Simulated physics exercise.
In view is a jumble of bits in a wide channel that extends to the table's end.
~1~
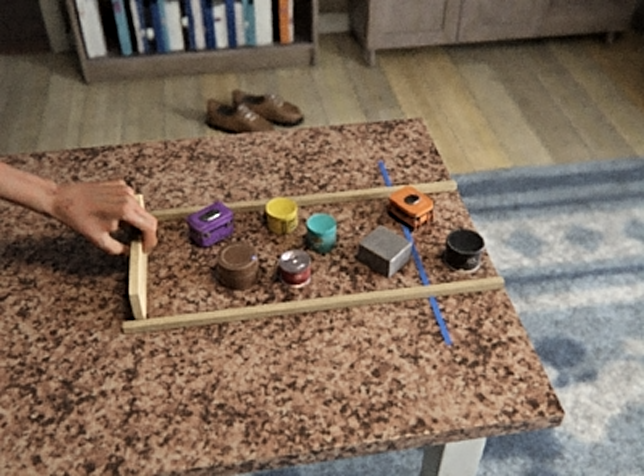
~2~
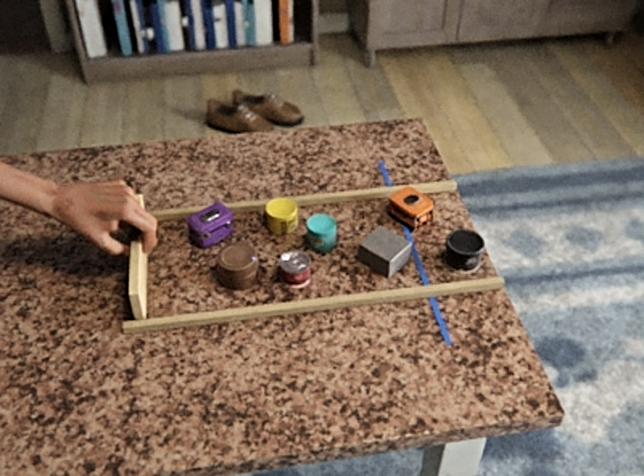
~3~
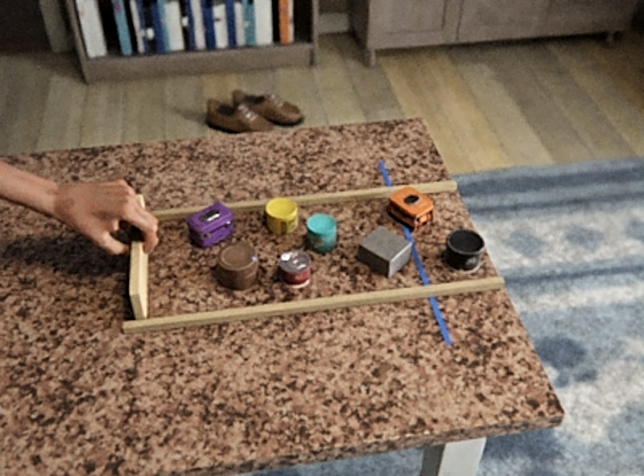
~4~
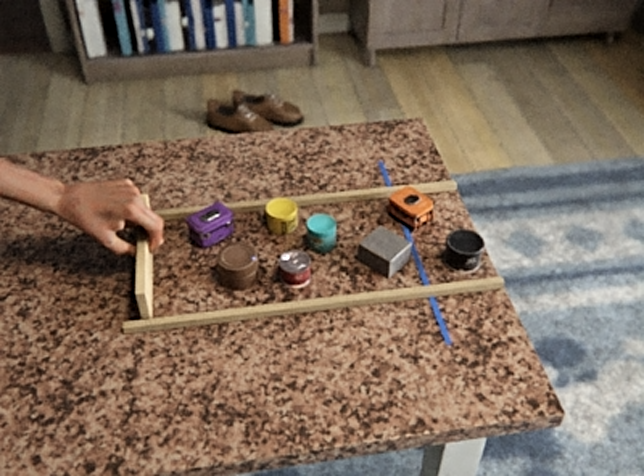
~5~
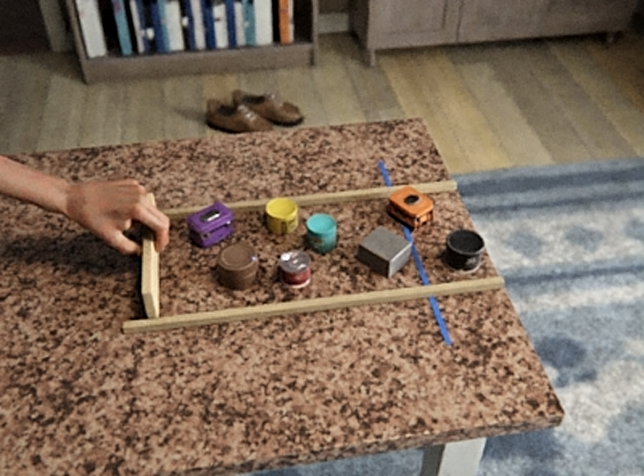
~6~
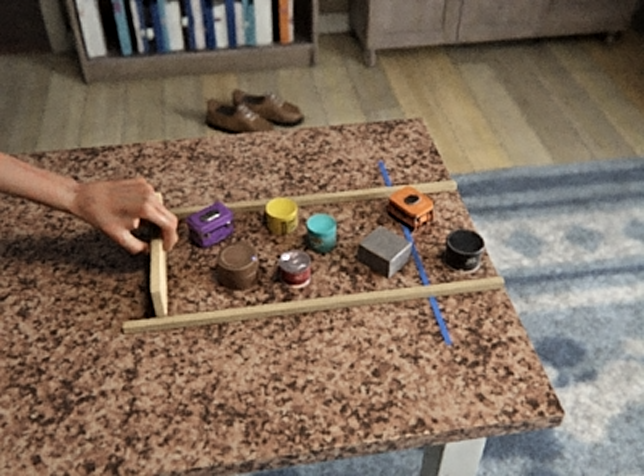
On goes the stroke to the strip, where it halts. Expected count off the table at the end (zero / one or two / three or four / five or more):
Expected count: One or two.
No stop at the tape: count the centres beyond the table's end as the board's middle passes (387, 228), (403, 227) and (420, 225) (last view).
Taking the places in turn, the counts are 0, 1 and 1.
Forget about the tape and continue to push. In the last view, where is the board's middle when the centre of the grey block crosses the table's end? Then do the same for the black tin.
When the grey block crosses, the middle is near (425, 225); when the black tin crosses, near (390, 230).
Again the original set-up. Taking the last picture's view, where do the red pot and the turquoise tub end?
Going in order, first (440, 270) and next (421, 222).
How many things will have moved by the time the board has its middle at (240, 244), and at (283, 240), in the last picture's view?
4 and 4.
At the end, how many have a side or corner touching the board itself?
The count comes out at 4.
Soon after, none off yet; black tin at rest near (464, 251); orange case at rest near (411, 208); grey block at rest near (384, 252).
In the end, the number that fall off is one or two; gone, black tin.
